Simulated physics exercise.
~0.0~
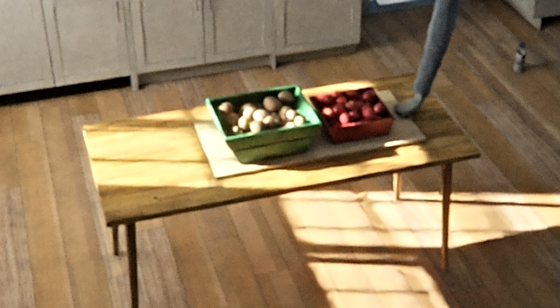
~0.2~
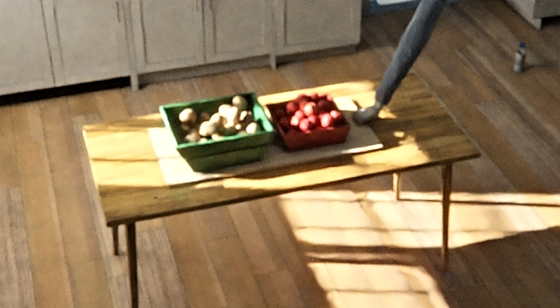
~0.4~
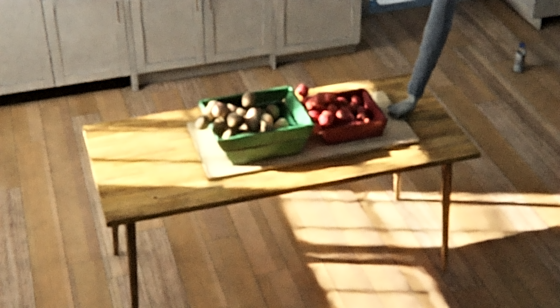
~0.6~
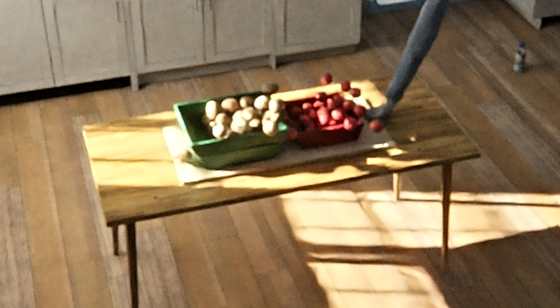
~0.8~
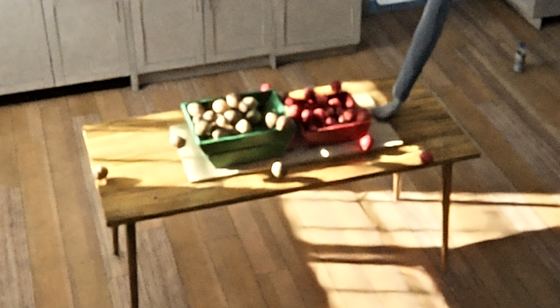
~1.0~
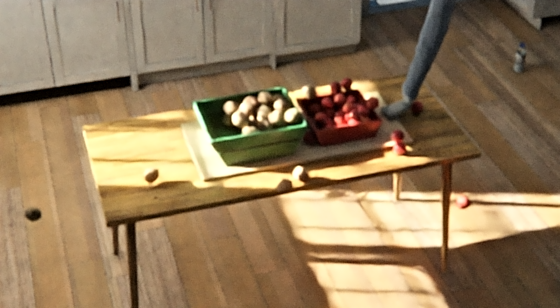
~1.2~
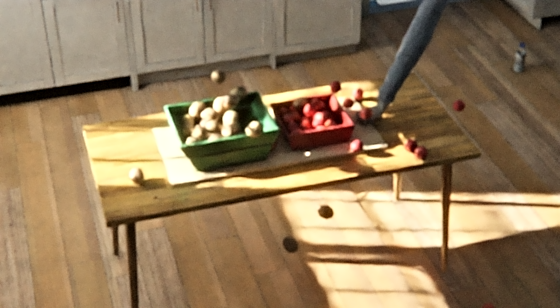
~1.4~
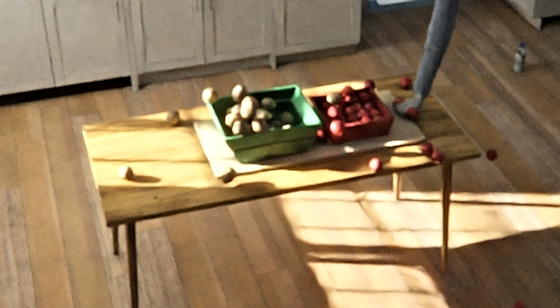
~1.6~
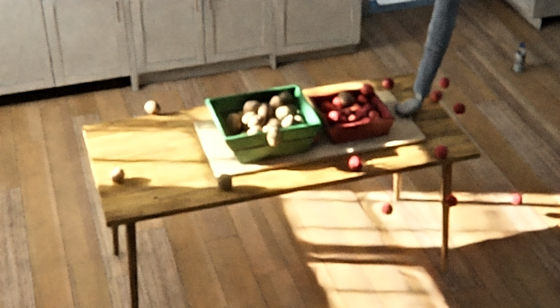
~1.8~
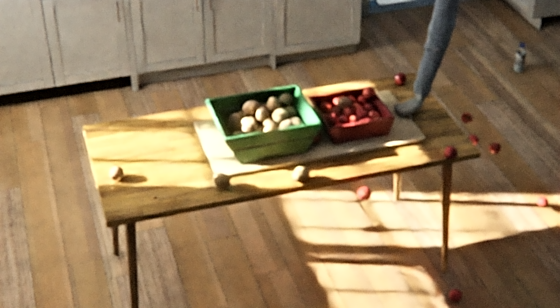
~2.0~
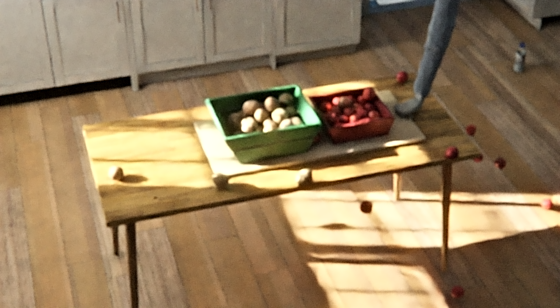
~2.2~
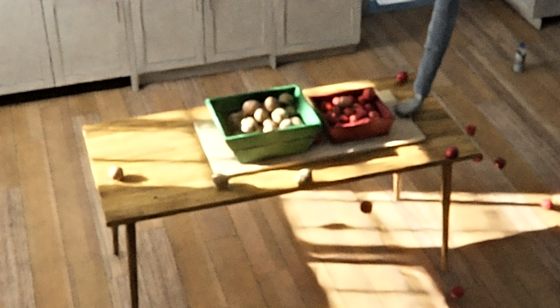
In a sunlit room with a plank floor and pale cabinets, seen from above at an angle, a wooden table holds a board with a green basket of brownish, potato-like pieces on the left and a red basket of tomatoes on the right. A grey arm reaching in from the upper right slides the board left and right repeatedly. Pieces soon hop over the rims, scattering across the tabletop and dropping to the floor. The board stops toward the right, and the last loose pieces settle. Both baskets remain well filled, with several tomatoes lying on the floor and a few brownish pieces along the table.
